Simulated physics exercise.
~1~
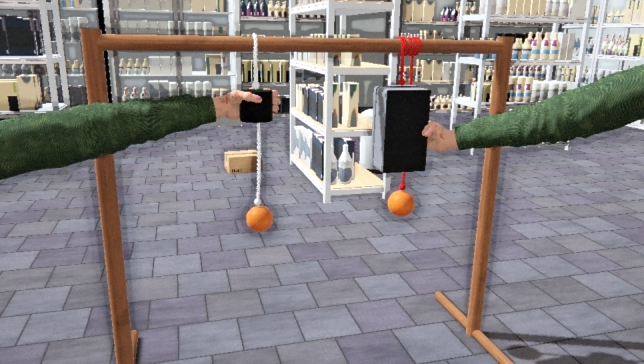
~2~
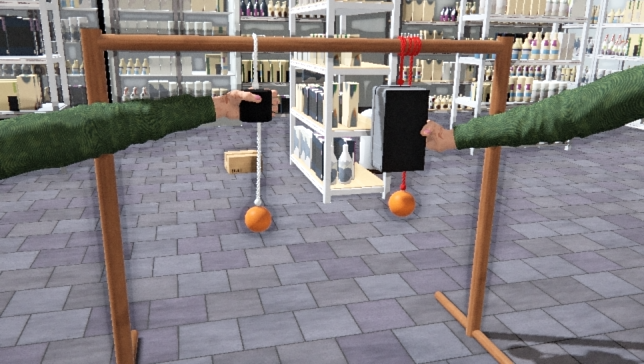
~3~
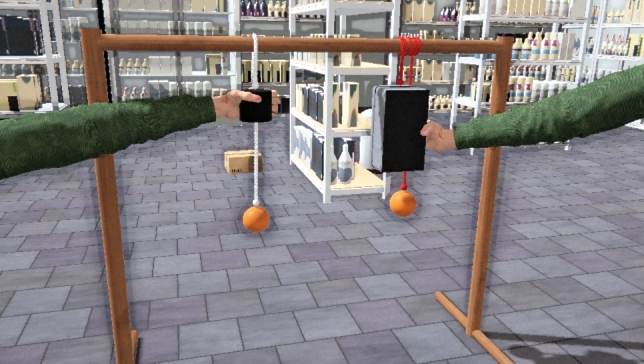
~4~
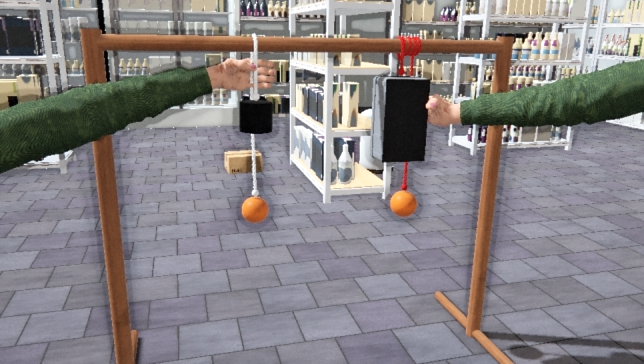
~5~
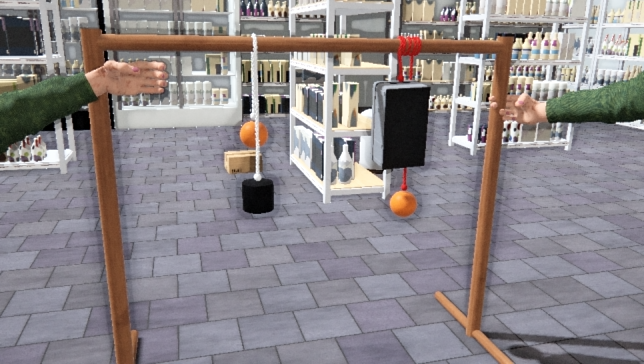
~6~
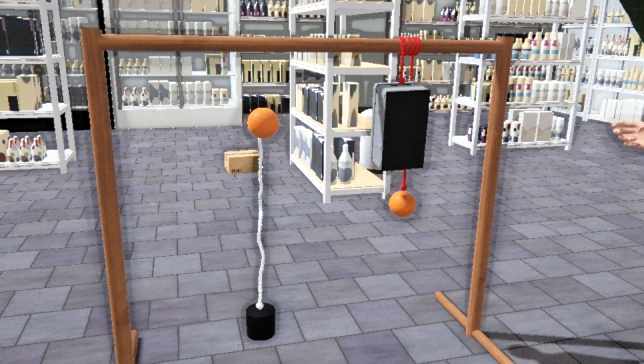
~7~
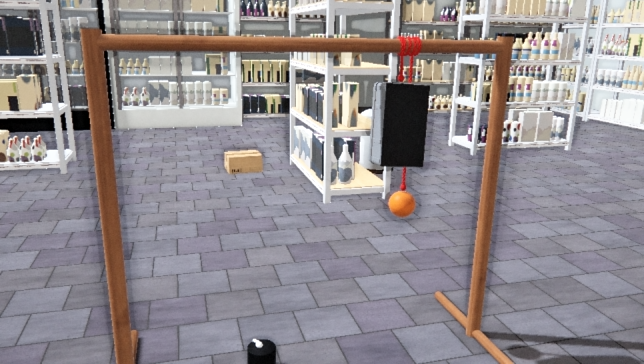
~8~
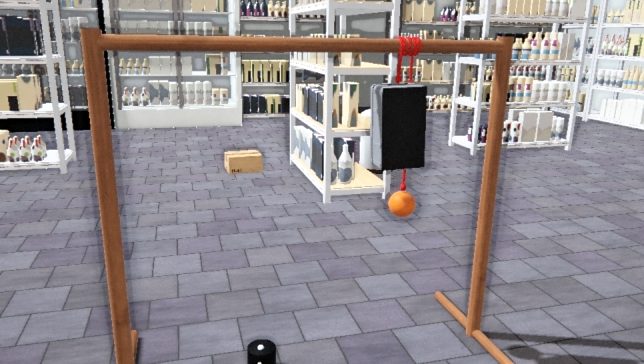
A wooden frame stands on the grey paved floor of a shop lined with bottle-filled shelves, seen from the front by a still camera. Two green-sleeved arms reach in, the left hand holding a small black cylinder on a white cord and the right hand a large dark grey case on a red cord, with an orange hanging below each. Both hands let go and draw back out of view. The black cylinder drops, the left orange rises, and the white cord slips off the rail. Finally, the cylinder rests on the floor, the left orange is out of sight, and the case still hangs above the right orange.
